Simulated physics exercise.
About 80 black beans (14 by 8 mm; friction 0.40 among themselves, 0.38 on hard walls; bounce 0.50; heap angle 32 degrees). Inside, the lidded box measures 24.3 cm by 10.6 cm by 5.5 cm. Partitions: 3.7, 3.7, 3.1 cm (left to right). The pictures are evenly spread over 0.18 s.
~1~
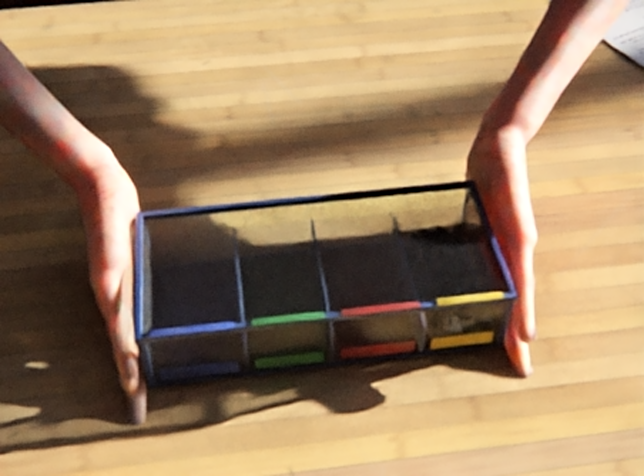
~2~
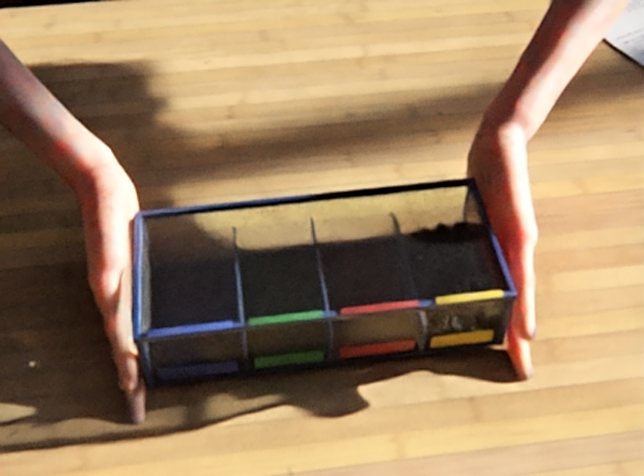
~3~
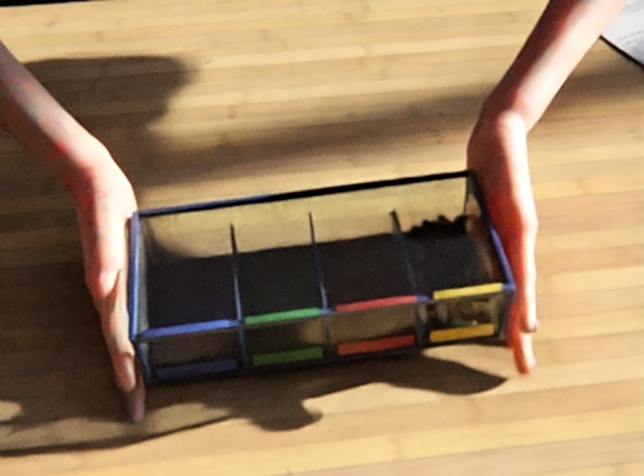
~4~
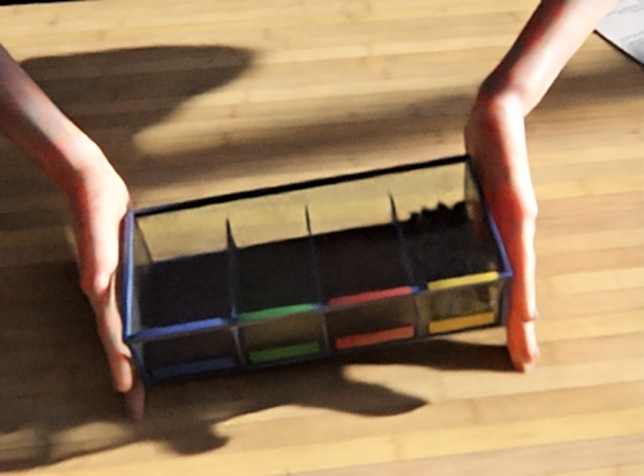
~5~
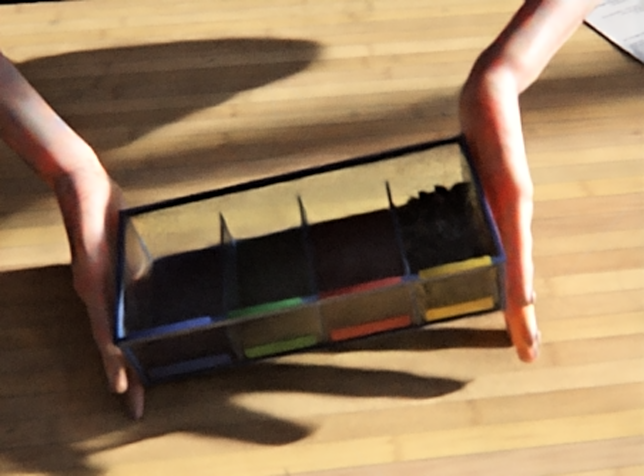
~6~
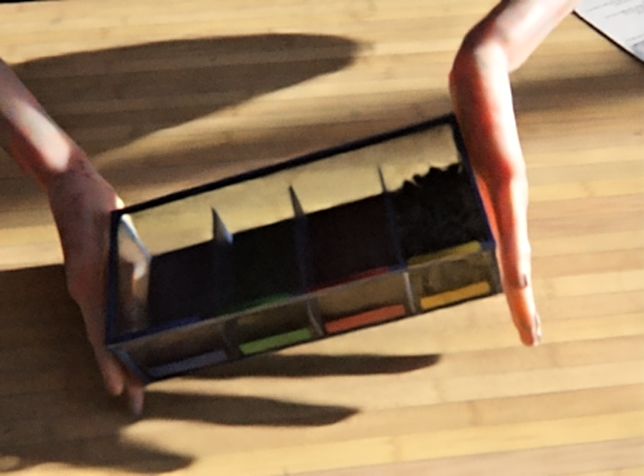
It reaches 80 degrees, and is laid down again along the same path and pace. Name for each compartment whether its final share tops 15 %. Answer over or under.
Red compartment: Over; blue compartment: Under; green compartment: Over; yellow compartment: Over.
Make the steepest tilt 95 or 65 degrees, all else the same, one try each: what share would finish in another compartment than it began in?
Some 95 and 30 per cent.
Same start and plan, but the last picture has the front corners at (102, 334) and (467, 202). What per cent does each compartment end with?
Red 30; blue 10; green 45; yellow 15.
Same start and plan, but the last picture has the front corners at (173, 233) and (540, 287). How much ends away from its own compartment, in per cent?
In that case some 0 per cent.
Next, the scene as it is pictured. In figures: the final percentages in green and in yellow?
Green 30, yellow 30.
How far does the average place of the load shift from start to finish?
Roughly 8.5 cm.
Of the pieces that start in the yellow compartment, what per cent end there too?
About 30 per cent.
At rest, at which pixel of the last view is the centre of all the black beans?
Around (339, 331).
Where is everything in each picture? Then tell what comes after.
In the first frame, box tilt 0 degrees, front corners at (141, 336) and (510, 295); yellow 100 %.
In the second frame, box tilt 1 degrees, front corners at (140, 336) and (510, 293).
In the third frame, box tilt 3 degrees, front corners at (135, 336) and (508, 287).
In the fourth frame, box tilt 7 degrees, front corners at (129, 338) and (505, 274), lowest corner left front.
In the fifth frame, box tilt 11 degrees, front corners at (121, 340) and (499, 259), lowest corner left front.
In the sixth frame, box tilt 16 degrees, front corners at (113, 342) and (489, 243), lowest corner left front; yellow 100 %.
Then, 0.54 s after the last picture, tilt 79 degrees; red 20 %, yellow 80 %.
Then, 0.90 s after the last picture, tilt 33 degrees; red 35 %, blue 10 %, green 30 %, yellow 30 %.
Then, 1.35 s after the last picture, tilt 0 degrees; red 35 %, blue 10 %, green 30 %, yellow 30 %.
In the end, red 35 %, blue 10 %, green 30 %, yellow 30 %.
